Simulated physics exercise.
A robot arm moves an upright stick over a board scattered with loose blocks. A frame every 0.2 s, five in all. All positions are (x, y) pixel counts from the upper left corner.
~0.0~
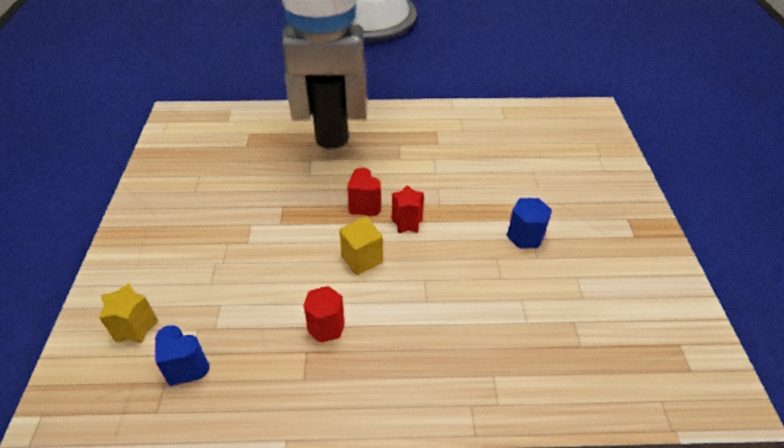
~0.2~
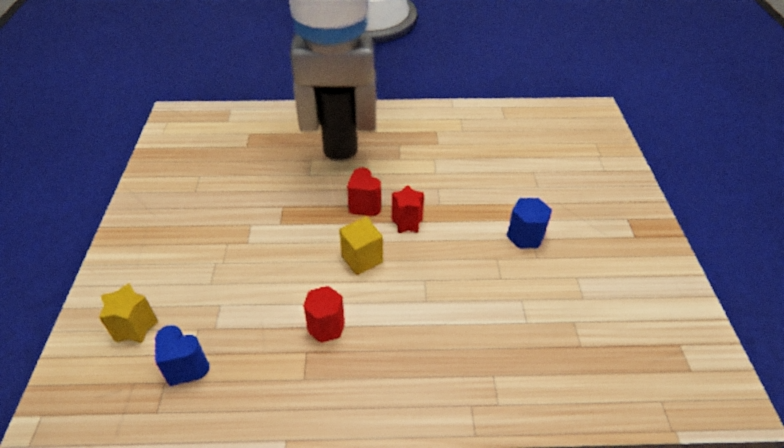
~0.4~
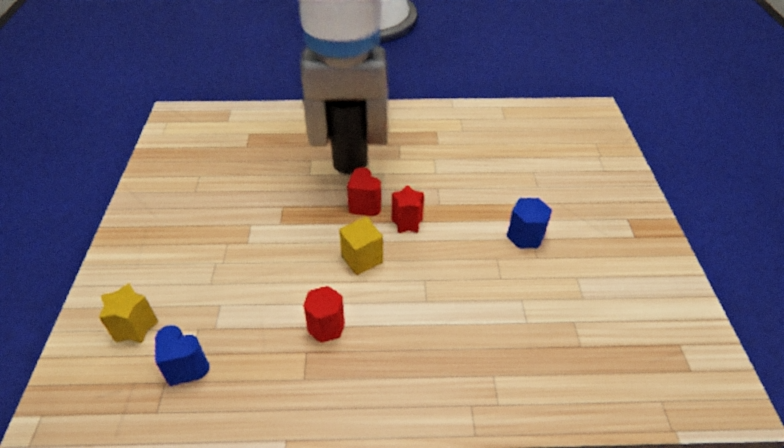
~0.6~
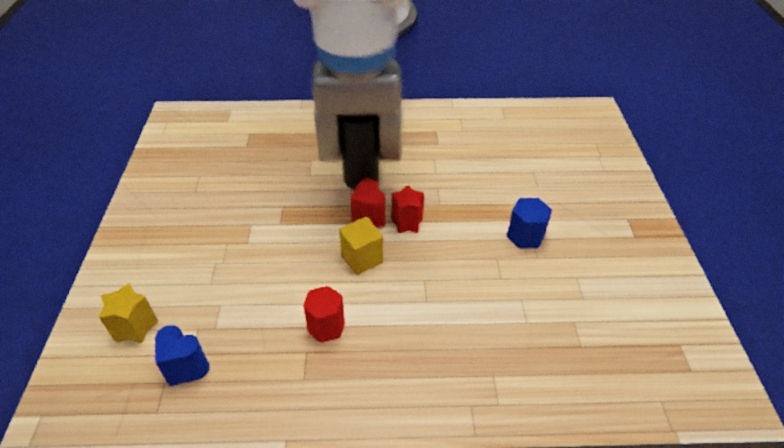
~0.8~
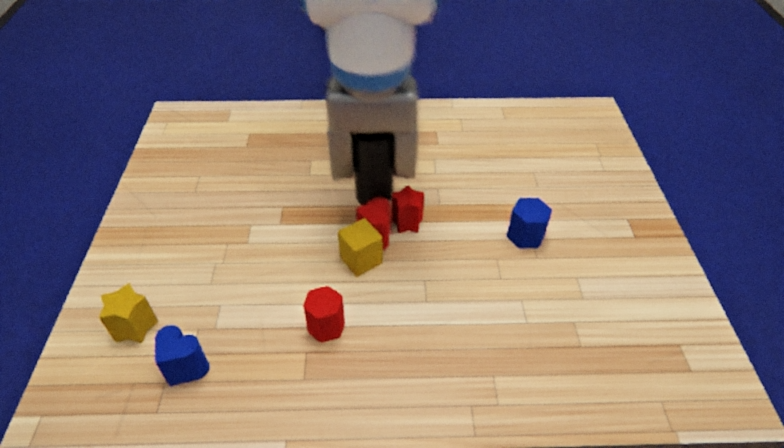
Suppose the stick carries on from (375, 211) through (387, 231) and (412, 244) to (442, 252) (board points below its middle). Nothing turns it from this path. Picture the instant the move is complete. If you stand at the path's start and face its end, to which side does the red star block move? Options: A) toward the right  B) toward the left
My answer is option B.
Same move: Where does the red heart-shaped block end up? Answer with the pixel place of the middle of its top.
At pixel (403, 243).
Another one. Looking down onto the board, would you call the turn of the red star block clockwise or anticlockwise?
It twists against the clock when seen from above.
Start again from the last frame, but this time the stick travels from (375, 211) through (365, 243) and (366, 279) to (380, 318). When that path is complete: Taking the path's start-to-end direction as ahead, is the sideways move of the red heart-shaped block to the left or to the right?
Taking start-to-end as forward, the block's sideways shift goes to the left.
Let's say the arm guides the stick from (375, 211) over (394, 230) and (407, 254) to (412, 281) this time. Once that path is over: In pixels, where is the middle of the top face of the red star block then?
At the end it should sit near (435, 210).
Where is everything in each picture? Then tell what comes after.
The first frame shows tip of the stick (332, 139), middles of tops, yellow square block (361, 232), red heart-shaped block (364, 180), red star block (408, 196).
The second frame shows stick (341, 150), nothing pushed.
The third frame shows stick (350, 163), nothing pushed.
The fourth frame shows stick (362, 179), red heart-shaped block (369, 192).
The fifth frame shows stick (375, 196), yellow square block (360, 234), red heart-shaped block (376, 210), red star block (408, 196).
The first path, step by step. Halfway along, stick (399, 225); red heart-shaped block (400, 239), turned 40° clockwise; red star block (430, 206), turned 70° anticlockwise.
At the end, stick (444, 238); yellow square block unmoved; red heart-shaped block (403, 243), turned 55° clockwise; red star block (455, 204), turned 120° anticlockwise.
